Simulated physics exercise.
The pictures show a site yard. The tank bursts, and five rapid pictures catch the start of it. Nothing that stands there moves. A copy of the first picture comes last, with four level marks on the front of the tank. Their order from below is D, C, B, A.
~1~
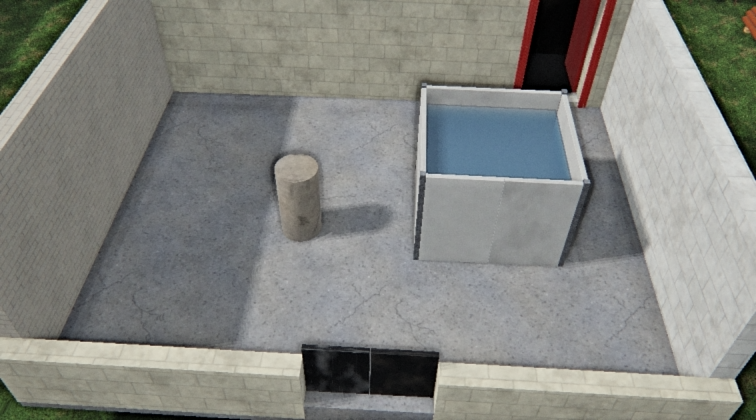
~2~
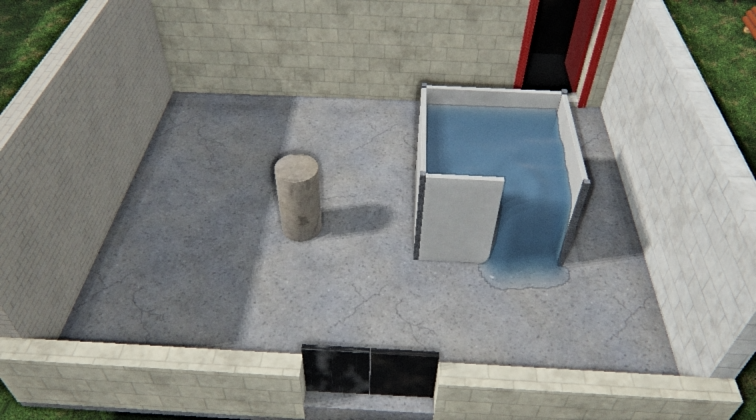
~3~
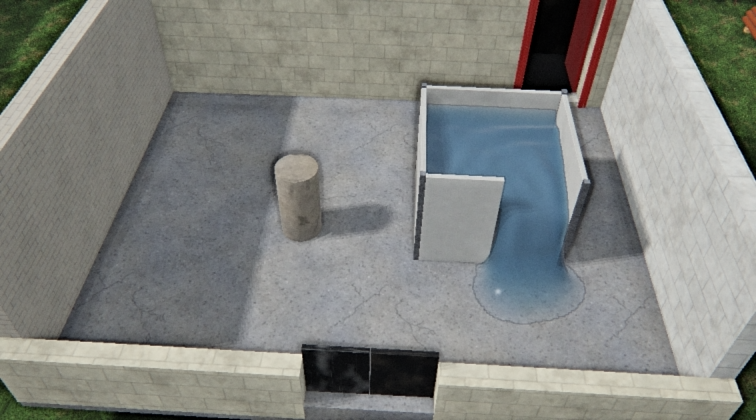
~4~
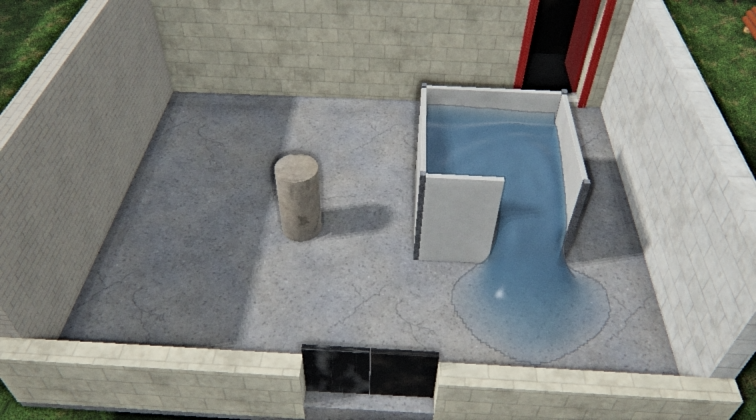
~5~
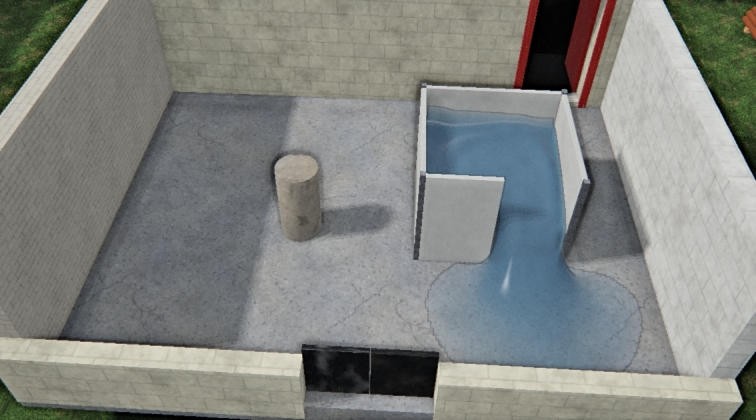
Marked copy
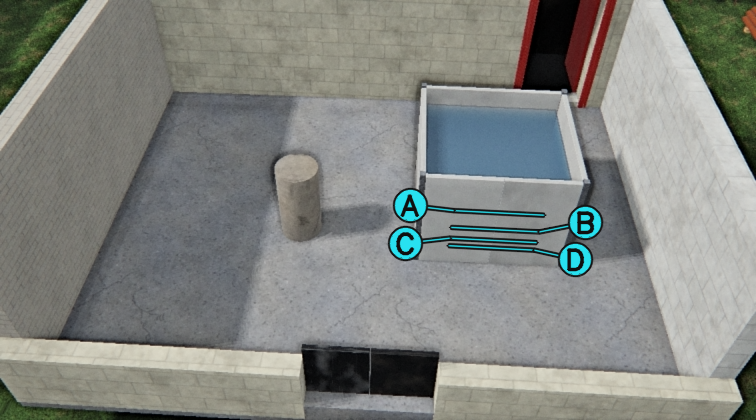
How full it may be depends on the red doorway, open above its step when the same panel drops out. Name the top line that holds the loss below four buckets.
Take B.
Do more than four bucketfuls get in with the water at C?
No, that is safe.
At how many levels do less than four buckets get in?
Three of them.
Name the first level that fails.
That would be A.
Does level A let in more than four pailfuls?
Yes.
On the marked copy, A at (498, 212); B at (495, 229); C at (493, 240); D at (491, 247); from the bottom up D, C, B, A.
Choosing A, about 11 bucketfuls get in.
Choosing B, a bucket or two gets in.
Choosing C, nothing gets over.
Choosing D, nothing gets over.
